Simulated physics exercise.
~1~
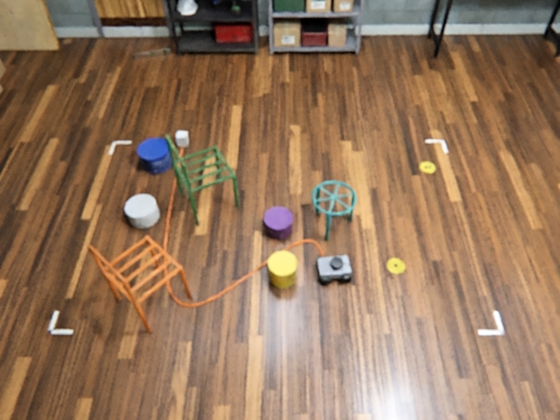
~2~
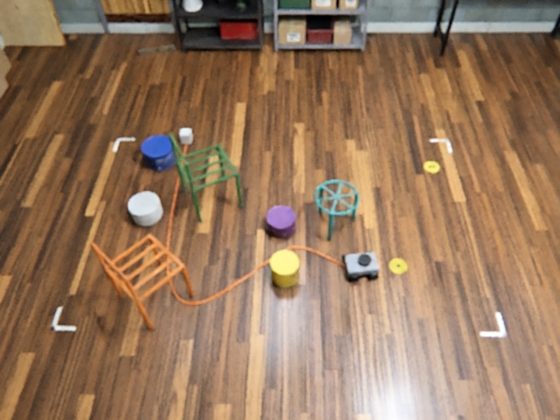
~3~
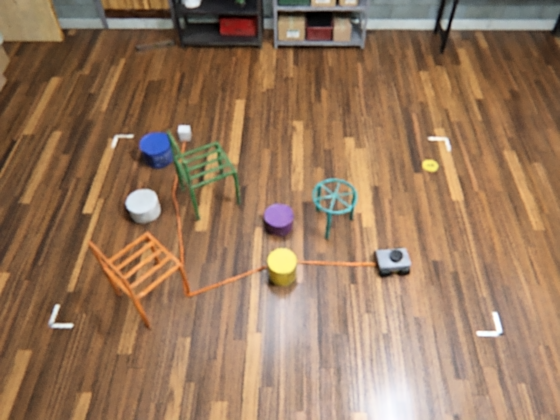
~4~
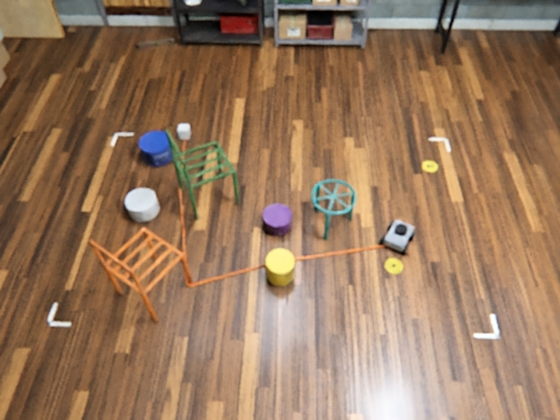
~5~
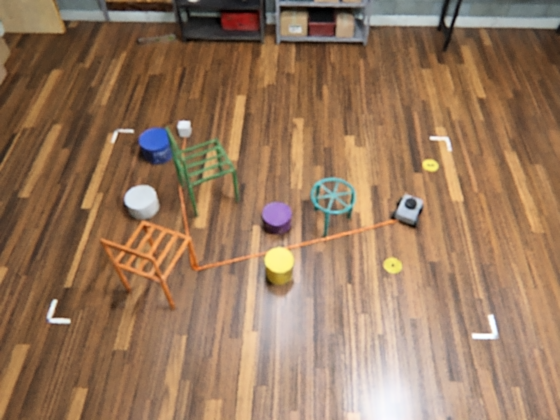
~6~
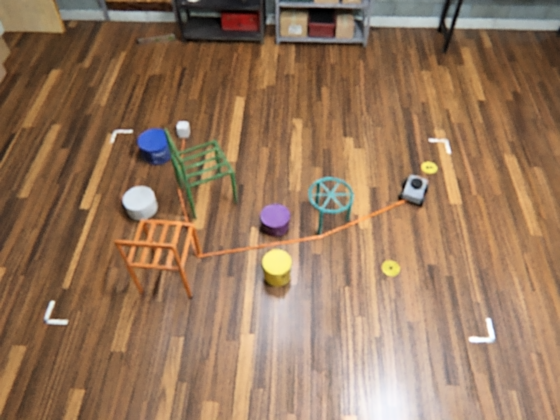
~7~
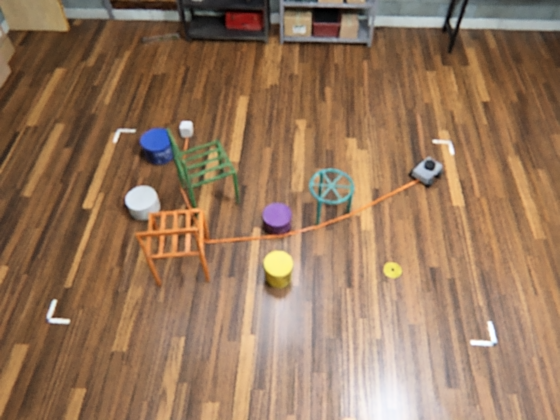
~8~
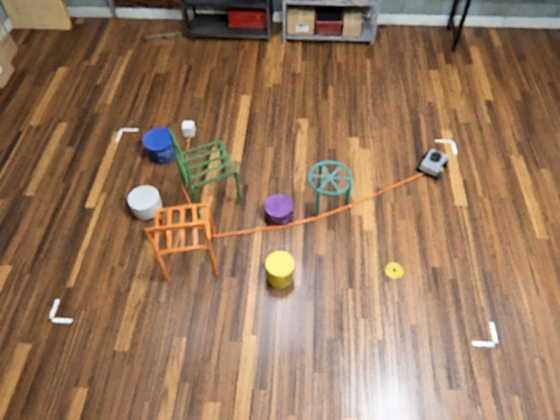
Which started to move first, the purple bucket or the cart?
The cart started to move first, driving off to the right early on, while the purple bucket only shifted slightly near the end.
